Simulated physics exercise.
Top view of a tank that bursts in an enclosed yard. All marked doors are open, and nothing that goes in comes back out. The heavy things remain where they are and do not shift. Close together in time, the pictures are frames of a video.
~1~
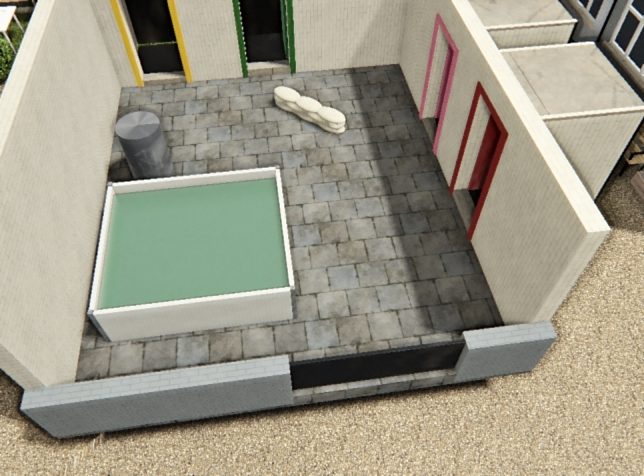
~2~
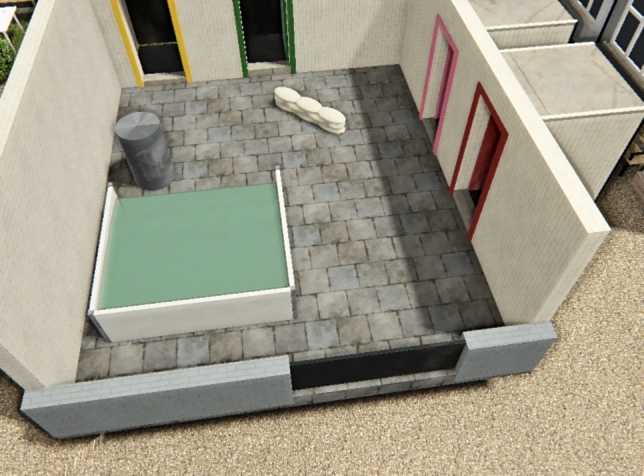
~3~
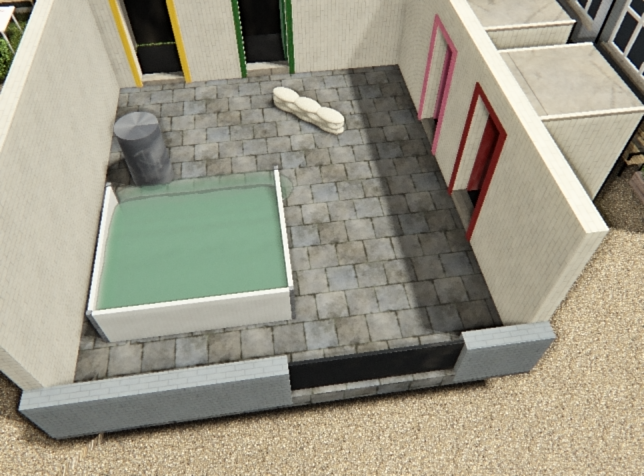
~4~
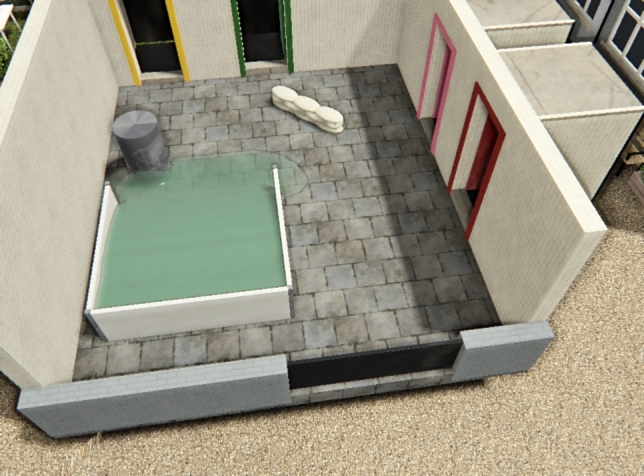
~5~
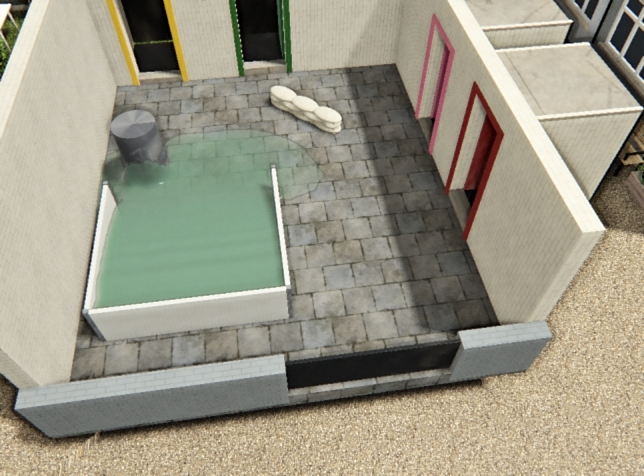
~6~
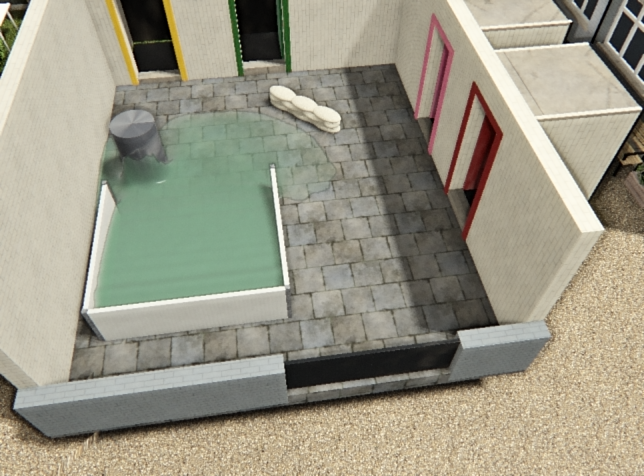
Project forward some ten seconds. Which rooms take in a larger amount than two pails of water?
In the end, the green door takes in more; the pink door takes in more; the yellow door takes in more; the red door takes in no more.
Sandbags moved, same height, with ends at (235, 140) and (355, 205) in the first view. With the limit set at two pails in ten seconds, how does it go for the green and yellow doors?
Door by door: The green one remains within bounds, then the yellow one goes past the limit.
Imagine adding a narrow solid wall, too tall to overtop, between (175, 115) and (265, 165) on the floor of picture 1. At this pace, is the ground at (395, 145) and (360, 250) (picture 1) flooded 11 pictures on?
Taking the points in order, the first is inundated and the second is high and dry.
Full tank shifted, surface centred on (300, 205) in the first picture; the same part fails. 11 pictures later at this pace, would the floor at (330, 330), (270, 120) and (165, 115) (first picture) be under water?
Taking the three spots in that order, I'd say spared, then drenched, then drenched.
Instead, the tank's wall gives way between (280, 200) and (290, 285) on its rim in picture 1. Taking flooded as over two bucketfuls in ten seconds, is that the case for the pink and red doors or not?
Pink door: Exceeds the limit; red door: Exceeds the limit.
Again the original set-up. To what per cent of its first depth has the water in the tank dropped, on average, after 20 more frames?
That comes to about 24 per cent.
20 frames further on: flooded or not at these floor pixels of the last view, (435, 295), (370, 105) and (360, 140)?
Result, in the order given: Not wetted / wetted / wetted.
A moment on, water covers 40 % of the floor; the green door wet at the sill, nothing in, the pink door not reached, the yellow door under two buckets in, the red door not reached.
Next, water covers 45 % of the floor; the green door over two buckets in, the pink door not reached, the yellow door over two buckets in, the red door not reached.
Then, water covers 70 % of the floor; the green door far over two buckets in, the pink door under two buckets in, the yellow door far over two buckets in, the red door not reached.
Later, water covers 85 % of the floor; the green door far over two buckets in, the pink door over two buckets in, the yellow door far over two buckets in, the red door wet at the sill, nothing in.
In the end, water covers 95 % of the floor; the green door far over two buckets in, the pink door far over two buckets in, the yellow door far over two buckets in, the red door wet at the sill, nothing in.
